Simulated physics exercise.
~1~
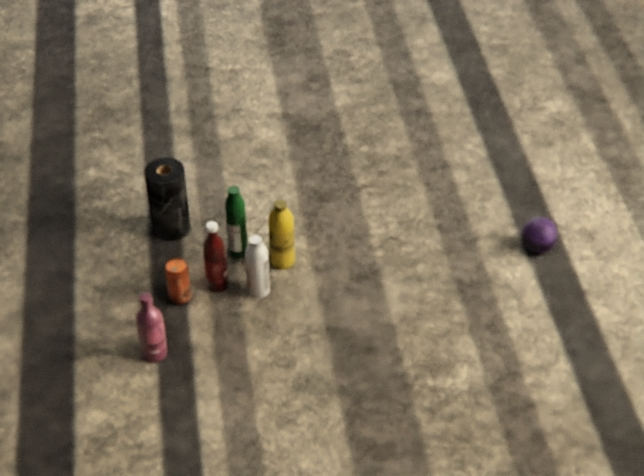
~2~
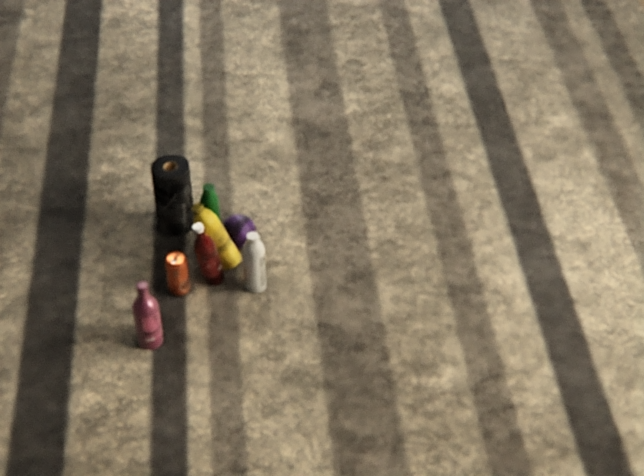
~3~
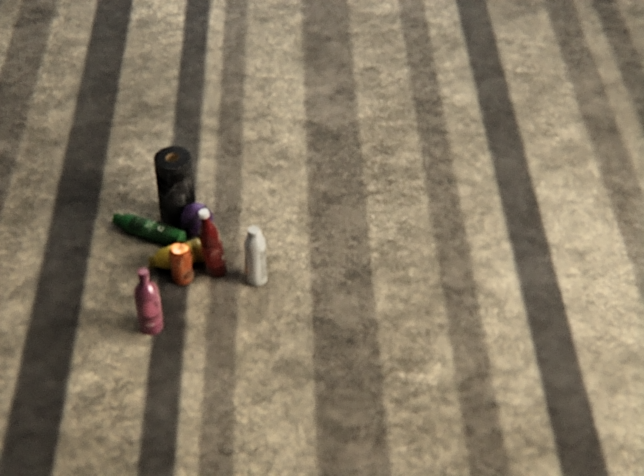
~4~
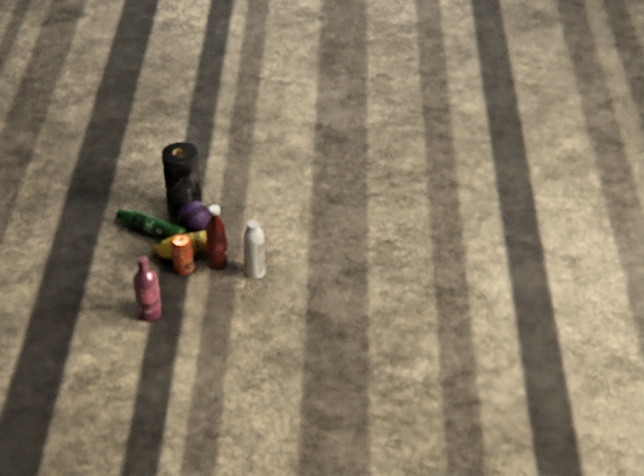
A purple ball rolled left across the striped floor into a cluster of bottles, a can and a black roll, knocking over the yellow and green bottles, and came to rest beside the roll while the red, white and pink bottles stood upright.
